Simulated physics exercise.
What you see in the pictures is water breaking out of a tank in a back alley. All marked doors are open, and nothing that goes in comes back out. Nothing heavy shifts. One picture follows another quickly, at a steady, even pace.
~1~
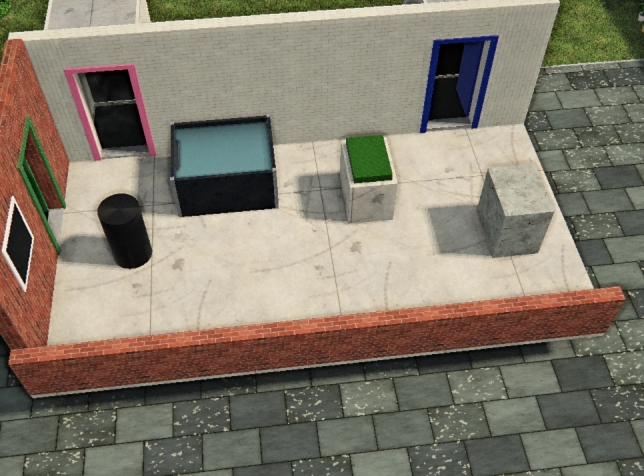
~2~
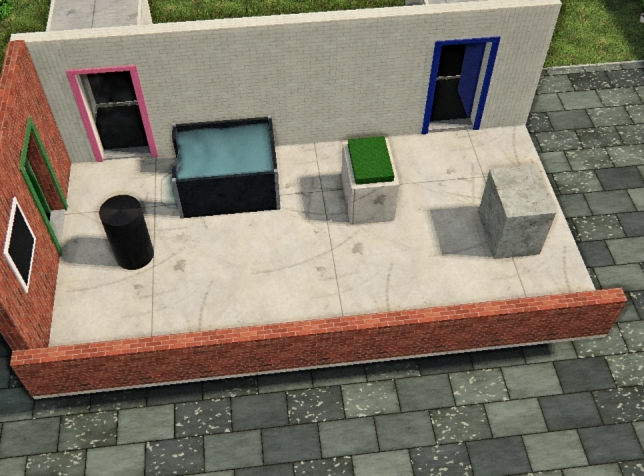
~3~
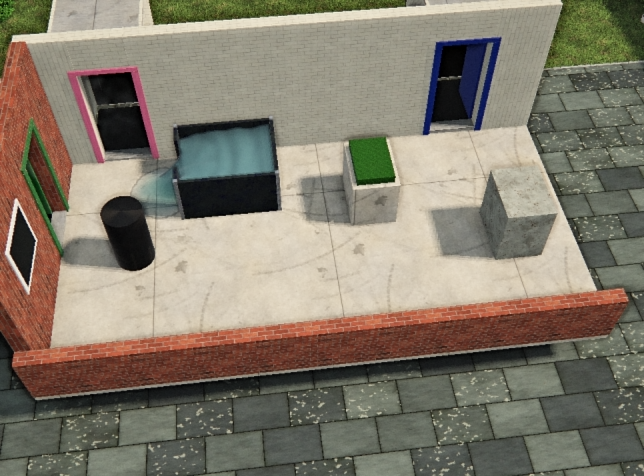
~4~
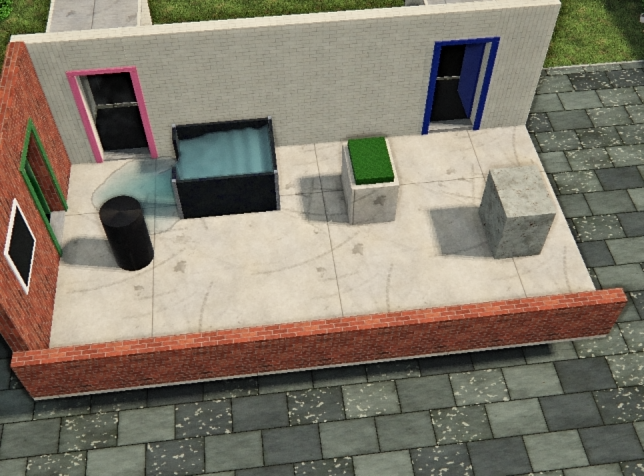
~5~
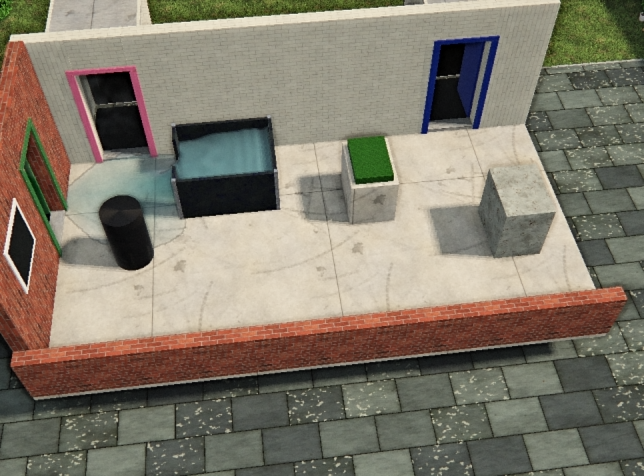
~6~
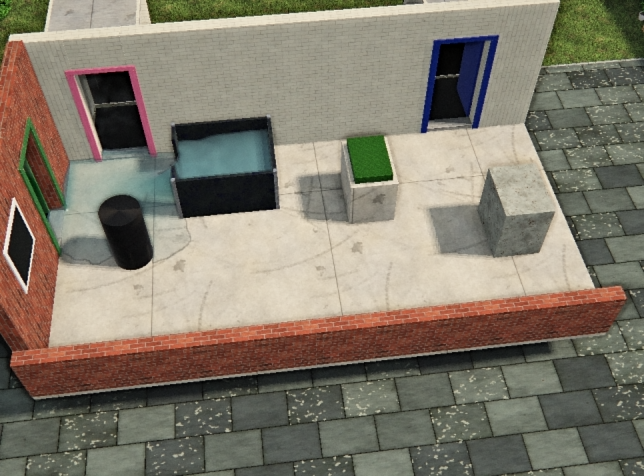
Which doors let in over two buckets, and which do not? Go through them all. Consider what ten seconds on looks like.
In the end pink door: Tops two buckets; blue door: Never tops two buckets; green door: Tops two buckets.
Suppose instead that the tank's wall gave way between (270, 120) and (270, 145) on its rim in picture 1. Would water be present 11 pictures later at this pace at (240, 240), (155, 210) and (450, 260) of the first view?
Sequence of results: Missed by the flood, missed by the flood, missed by the flood.
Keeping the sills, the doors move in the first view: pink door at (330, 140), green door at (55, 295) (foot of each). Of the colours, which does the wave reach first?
The flood hits the green one before any other door.
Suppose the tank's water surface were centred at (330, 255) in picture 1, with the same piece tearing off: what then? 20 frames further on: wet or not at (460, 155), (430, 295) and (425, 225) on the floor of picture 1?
So, in the order given, I'd say unaffected, unaffected, unaffected.
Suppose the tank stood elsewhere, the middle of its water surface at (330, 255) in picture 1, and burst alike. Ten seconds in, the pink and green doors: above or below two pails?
Briefly, the pink door gets too much; the green door gets too much.
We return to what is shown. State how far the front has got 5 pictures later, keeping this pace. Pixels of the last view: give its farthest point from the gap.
I would point to (50, 342).
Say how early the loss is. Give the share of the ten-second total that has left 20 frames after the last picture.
Estimated share: Close to 65 %.
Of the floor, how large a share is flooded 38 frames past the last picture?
About 50 %.
A moment on, water covers 15 % of the floor; the pink door over two buckets in, the blue door not reached, the green door far over two buckets in.
Next, water covers 20 % of the floor; the pink door far over two buckets in, the blue door not reached, the green door far over two buckets in.
Then, water covers 25 % of the floor; the pink door far over two buckets in, the blue door not reached, the green door far over two buckets in.
Later, water covers 50 % of the floor; the pink door far over two buckets in, the blue door not reached, the green door far over two buckets in.
In the end, water covers 80 % of the floor; the pink door far over two buckets in, the blue door not reached, the green door far over two buckets in.
